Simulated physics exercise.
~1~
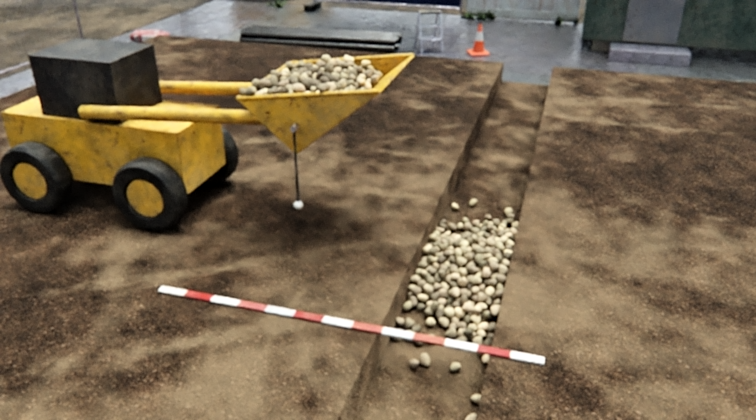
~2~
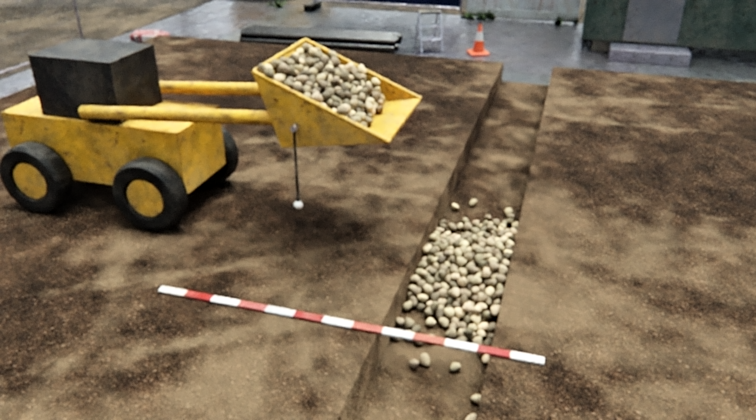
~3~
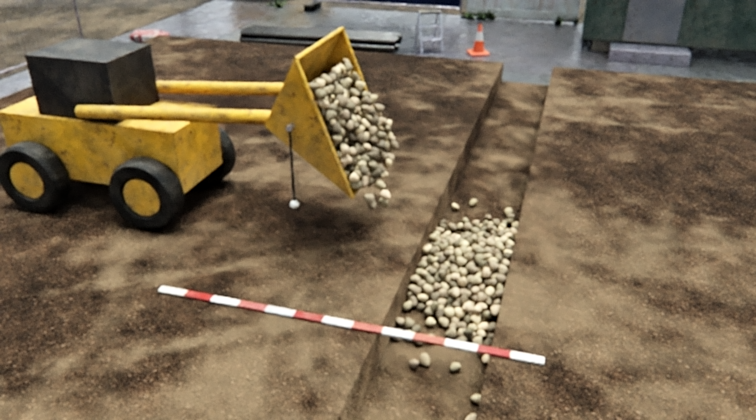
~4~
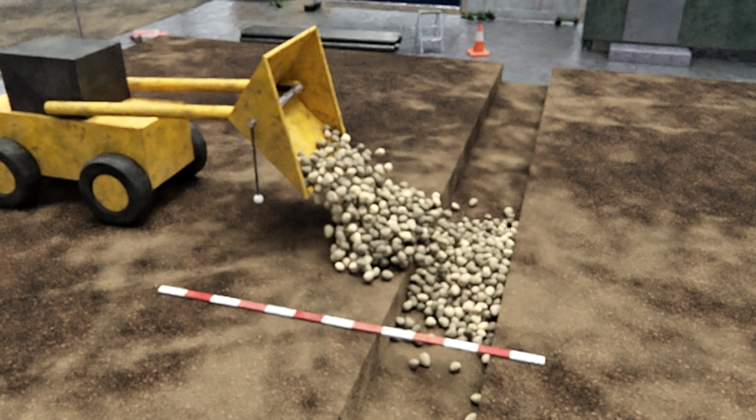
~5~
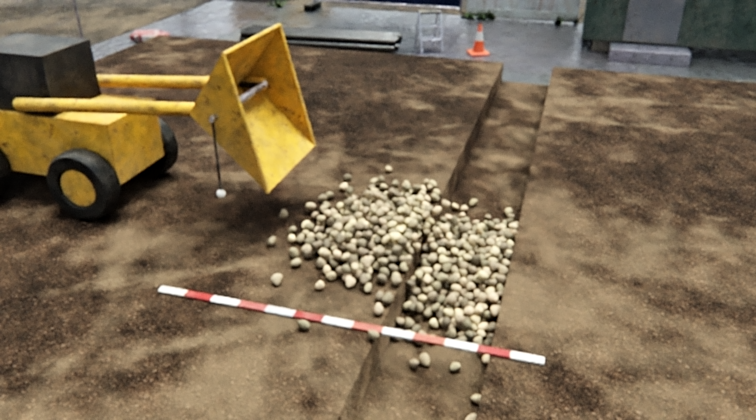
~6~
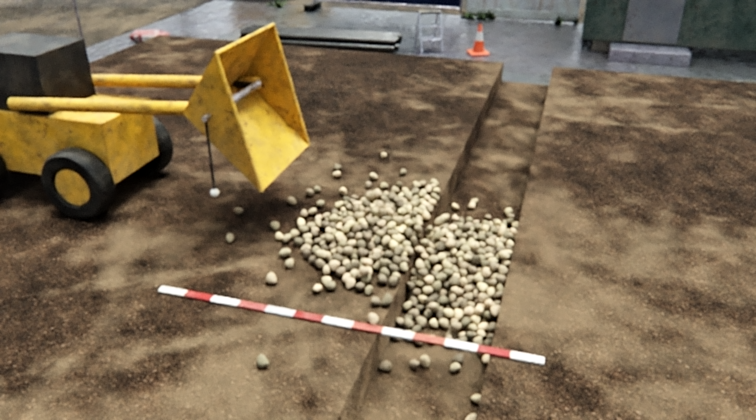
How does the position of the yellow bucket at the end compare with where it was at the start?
It ended up farther to the left, and so farther from the trench, than where it began.
